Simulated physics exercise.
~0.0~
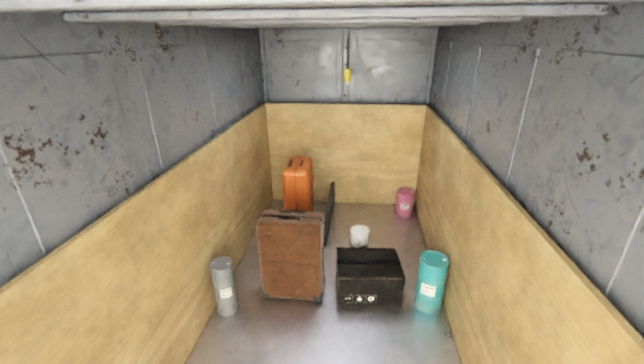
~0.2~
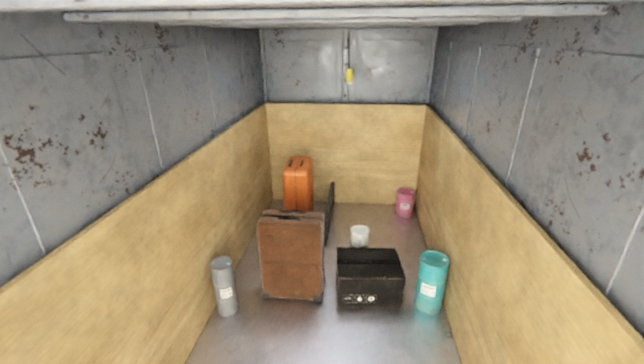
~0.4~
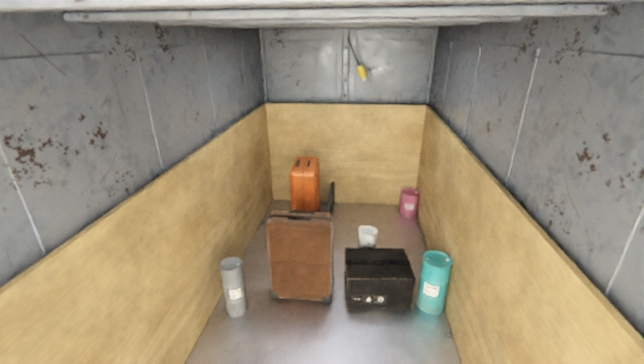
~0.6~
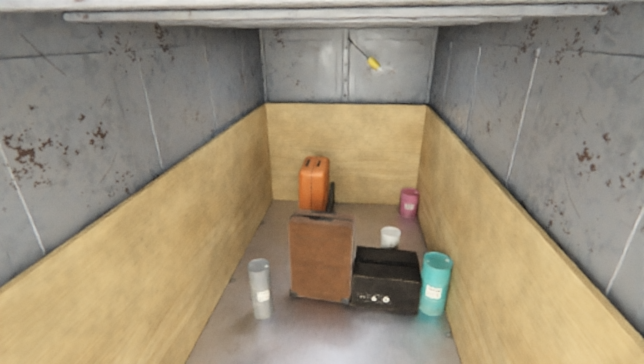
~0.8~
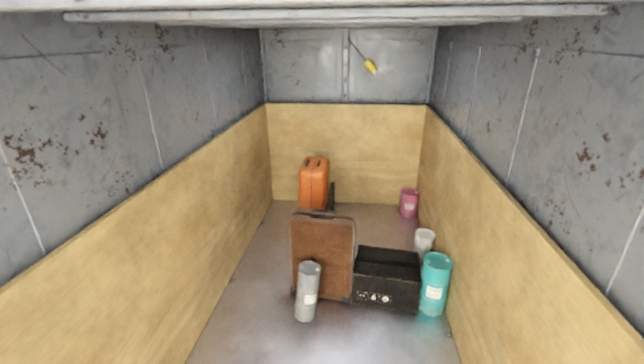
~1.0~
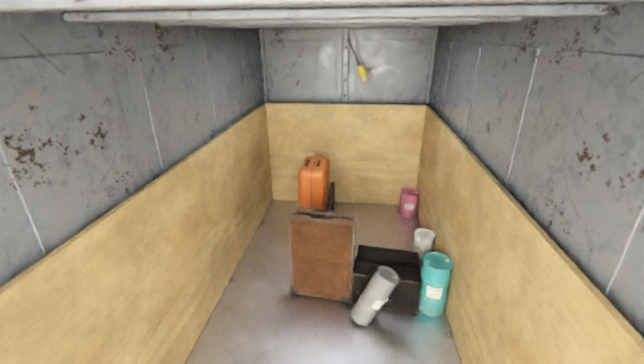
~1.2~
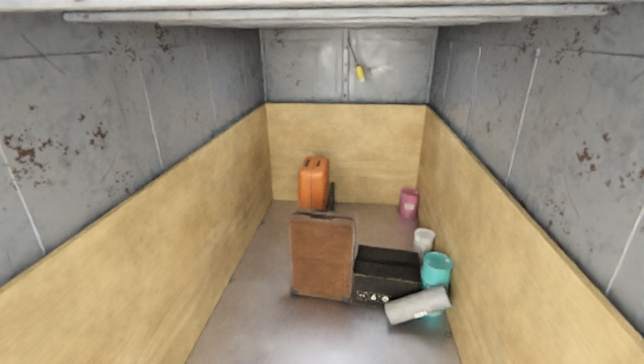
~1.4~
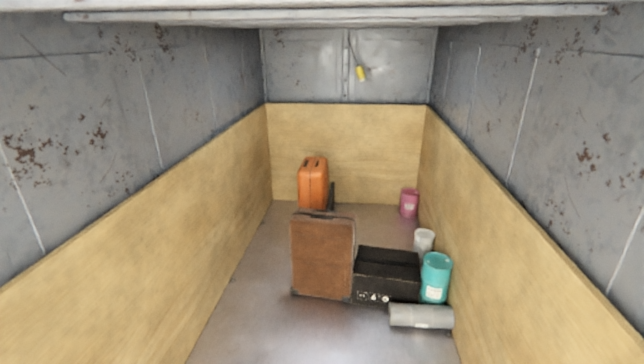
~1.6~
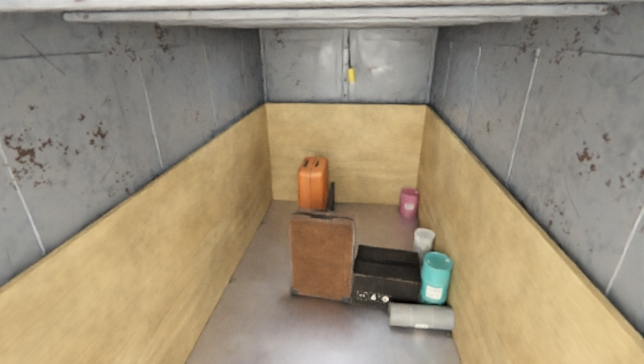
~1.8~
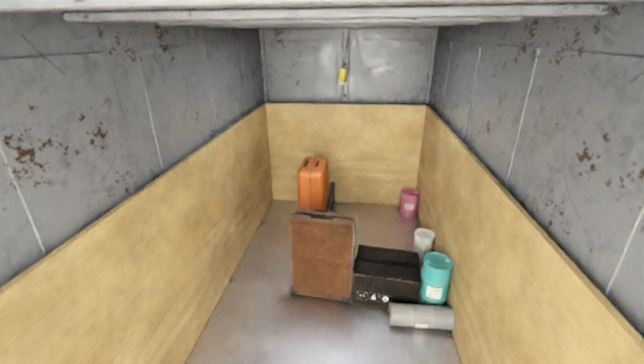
In a van's load bay, luggage shifts right and the grey canister slides and topples.
